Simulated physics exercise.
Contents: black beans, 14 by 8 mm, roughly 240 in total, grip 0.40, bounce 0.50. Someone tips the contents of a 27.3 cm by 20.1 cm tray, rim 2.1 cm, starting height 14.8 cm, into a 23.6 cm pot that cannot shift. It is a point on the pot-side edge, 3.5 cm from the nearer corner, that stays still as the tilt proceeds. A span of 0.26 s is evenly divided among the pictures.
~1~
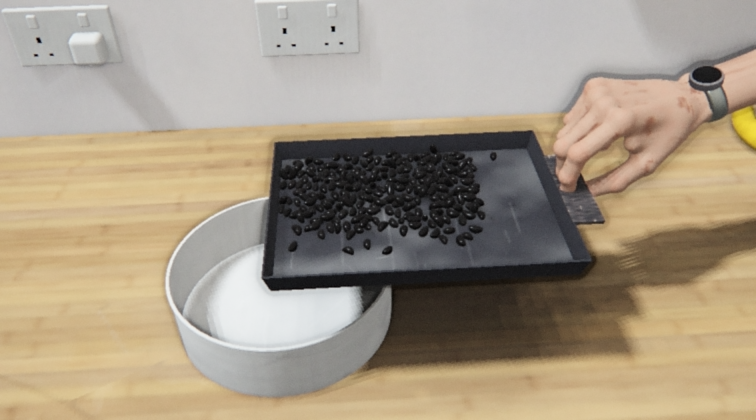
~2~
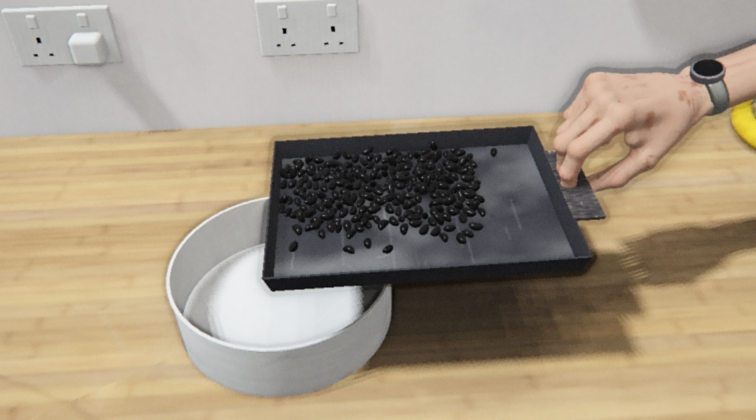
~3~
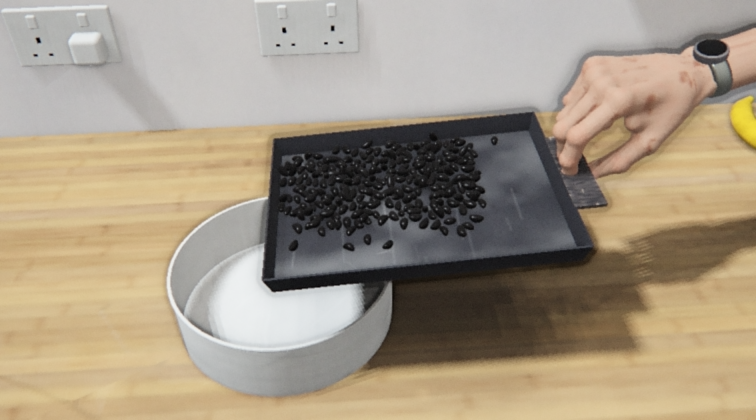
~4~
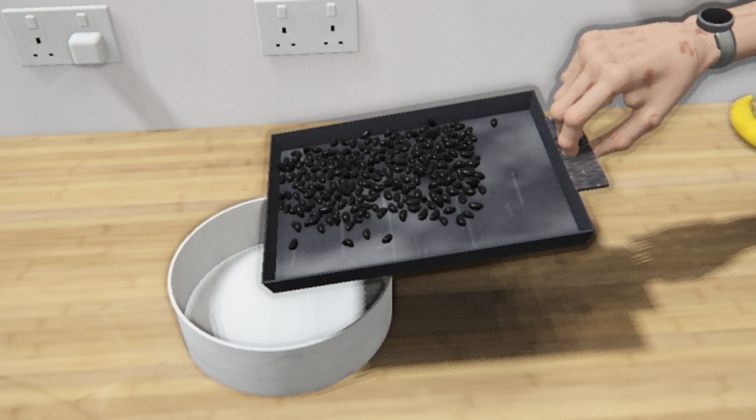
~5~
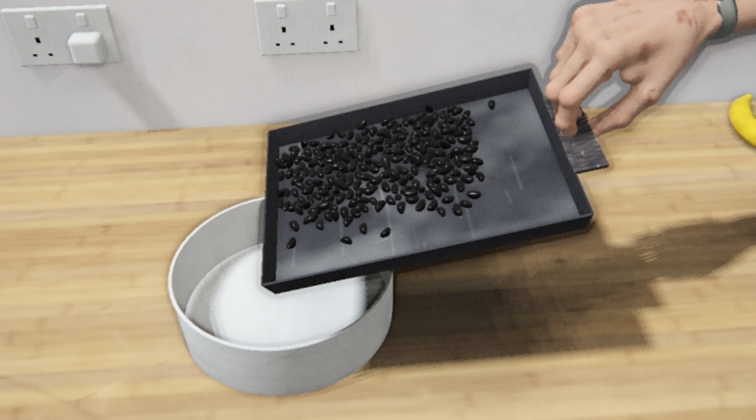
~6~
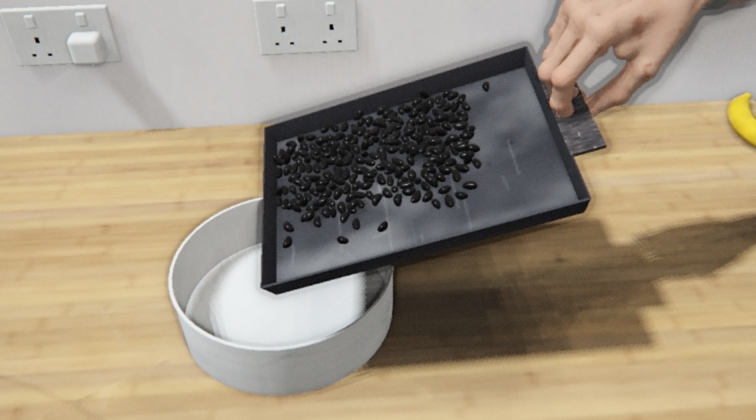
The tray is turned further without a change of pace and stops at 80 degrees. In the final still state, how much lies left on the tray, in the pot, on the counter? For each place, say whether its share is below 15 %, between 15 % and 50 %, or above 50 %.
Tray: Below 15 %; pot: Between 15 % and 50 %; counter: Above 50 %.
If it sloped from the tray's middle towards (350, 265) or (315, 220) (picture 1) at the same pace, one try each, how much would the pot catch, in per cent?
About 5 per cent on the first try and 75 per cent on the second.
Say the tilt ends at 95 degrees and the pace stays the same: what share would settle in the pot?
Near 40 %, then.
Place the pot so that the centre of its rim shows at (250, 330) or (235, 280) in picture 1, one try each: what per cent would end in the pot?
Try one: ~ 95 %; try two: ~ 75 %.
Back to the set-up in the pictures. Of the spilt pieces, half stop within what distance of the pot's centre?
I'd say around 20 centimetres.
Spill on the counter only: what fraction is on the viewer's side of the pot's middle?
Estimate: Close to 100 per cent of the pieces.
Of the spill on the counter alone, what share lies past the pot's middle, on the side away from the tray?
It comes to near 90 percent.
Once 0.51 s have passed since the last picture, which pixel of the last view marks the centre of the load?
Around (252, 251).
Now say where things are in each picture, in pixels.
Tray tilt 0 degrees, front corners at (268, 273) and (584, 256); middle of the pieces at (382, 190); pot at (280, 263), in the first picture.
Tray tilt 1 degrees, front corners at (269, 274) and (584, 253); middle of the pieces at (382, 188), in the second picture.
Tray tilt 4 degrees, front corners at (269, 275) and (585, 242), lowest corner left front; middle of the pieces at (382, 182), in the third picture.
Tray tilt 9 degrees, front corners at (268, 277) and (586, 227), lowest corner left front; middle of the pieces at (380, 174), in the fourth picture.
Tray tilt 14 degrees, front corners at (267, 279) and (585, 211), lowest corner left front; middle of the pieces at (378, 165), in the fifth picture.
Tray tilt 19 degrees, front corners at (267, 281) and (582, 196), lowest corner left front; middle of the pieces at (374, 156); pot at (282, 262), in the sixth picture.
Then, 0.30 s after the last picture, tilt 49 degrees; the tray holds 100 %, the pot 0 %.
Then, 0.51 s after the last picture, tilt 69 degrees; the tray holds 80 %, the pot 0 %.
Then, 0.83 s after the last picture, tilt 80 degrees; the tray holds 20 %, the pot 25 %.
In the end, tray 5 %, pot 40 %, counter 60 %.
